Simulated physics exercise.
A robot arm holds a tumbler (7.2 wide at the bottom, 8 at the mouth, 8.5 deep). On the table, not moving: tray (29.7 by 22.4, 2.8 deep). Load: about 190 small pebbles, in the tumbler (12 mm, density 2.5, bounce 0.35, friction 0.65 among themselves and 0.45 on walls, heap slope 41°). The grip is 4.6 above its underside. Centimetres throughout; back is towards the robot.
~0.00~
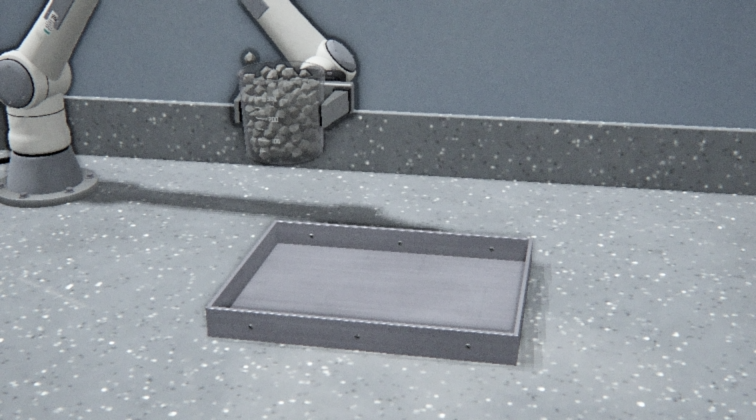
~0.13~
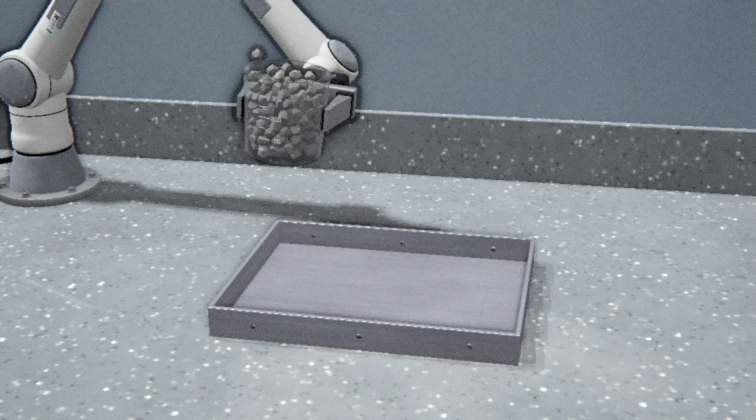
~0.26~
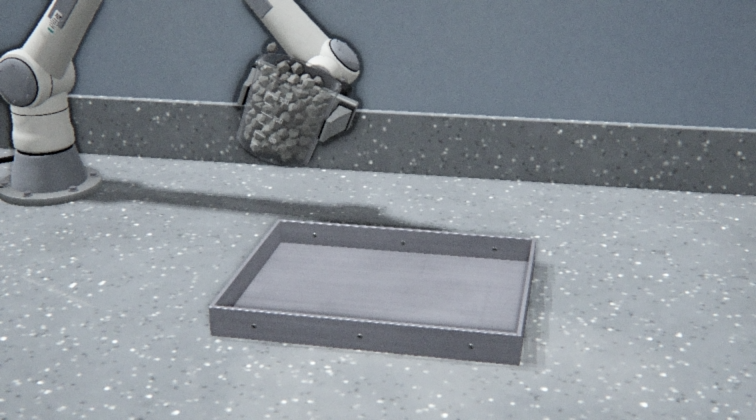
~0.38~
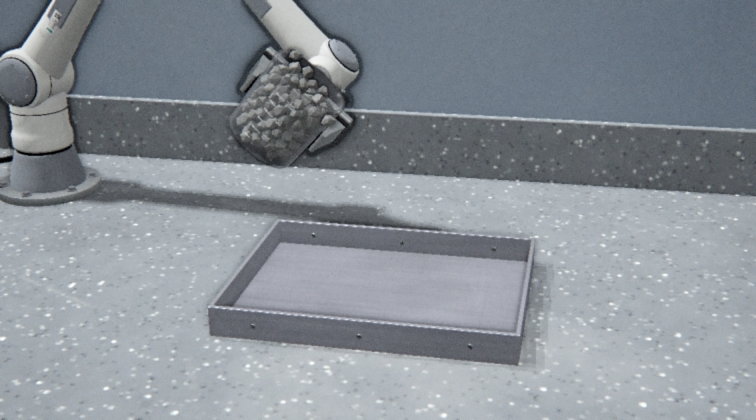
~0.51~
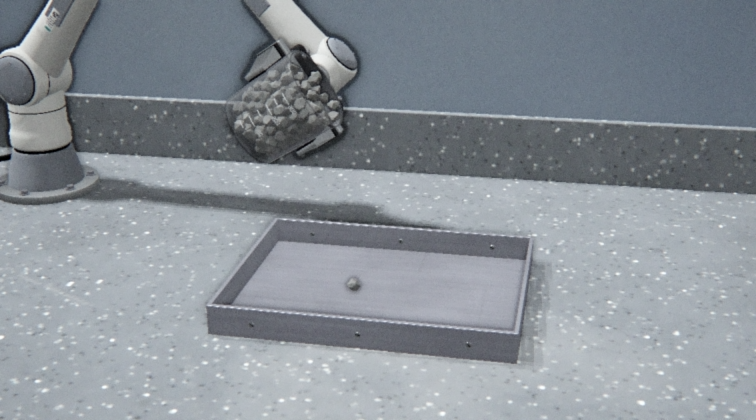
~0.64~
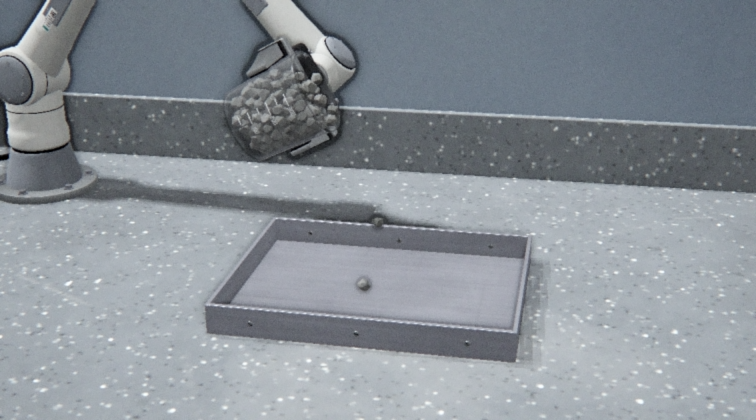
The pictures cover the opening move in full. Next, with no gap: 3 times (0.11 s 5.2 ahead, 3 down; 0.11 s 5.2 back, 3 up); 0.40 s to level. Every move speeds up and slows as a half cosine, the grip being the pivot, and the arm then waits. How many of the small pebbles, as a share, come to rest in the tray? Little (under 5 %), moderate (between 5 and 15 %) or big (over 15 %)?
In the tray the share is big, over 15 %.
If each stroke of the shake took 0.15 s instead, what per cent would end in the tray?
In that case some 20 per cent.
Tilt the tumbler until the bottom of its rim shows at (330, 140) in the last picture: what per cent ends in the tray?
Some 60 per cent.
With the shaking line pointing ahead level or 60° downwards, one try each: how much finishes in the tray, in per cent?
Some 60 and 20 per cent.
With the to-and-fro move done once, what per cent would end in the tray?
It would be near 15 per cent.
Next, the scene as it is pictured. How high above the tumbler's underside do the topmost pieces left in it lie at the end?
Roughly 8.0 cm.
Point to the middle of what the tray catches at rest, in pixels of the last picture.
Near (444, 289).
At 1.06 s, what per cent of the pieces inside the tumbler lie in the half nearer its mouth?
About 40 per cent.
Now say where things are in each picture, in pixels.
The first picture shows tumbler middle at (283, 114), level; upper third of the load around (283, 91), from x 250 to 315, top at y 60; 194 in the tumbler.
The second picture shows tumbler middle at (285, 114), tilted 6° forward; upper third of the load around (286, 92), from x 255 to 320, top at y 55.
The third picture shows tumbler middle at (286, 113), tilted 21° forward; upper third of the load around (287, 92), from x 250 to 325, top at y 50.
The fourth picture shows tumbler middle at (284, 113), tilted 41° forward; upper third of the load around (286, 93), from x 240 to 330, top at y 55; 193 in the tumbler, 1 in flight or on a rim.
The fifth picture shows tumbler middle at (281, 110), tilted 56° forward; upper third of the load around (285, 93), from x 240 to 355, top at y 70; 193 in the tumbler, 1 in the tray.
The sixth picture shows tumbler middle at (279, 109), tilted 62° forward; upper third of the load around (279, 92), from x 235 to 380, top at y 75; 192 in the tumbler, 1 in the tray, 1 in flight or on a rim.
After 1.06 s, tilted 62° forward, highest piece 22 above the table; 145 in the tumbler, 31 in the tray, 18 in flight or on a rim.
After 1.49 s, tilted 34° forward, highest piece 22 above the table; 133 in the tumbler, 61 in the tray.
After 1.90 s, level, highest piece 24 above the table; 133 in the tumbler, 61 in the tray.
After 2.95 s, level, highest piece 24 above the table; 133 in the tumbler, 61 in the tray.
At rest, 133 in the tumbler, 61 in the tray. That is 31 % in the tray.
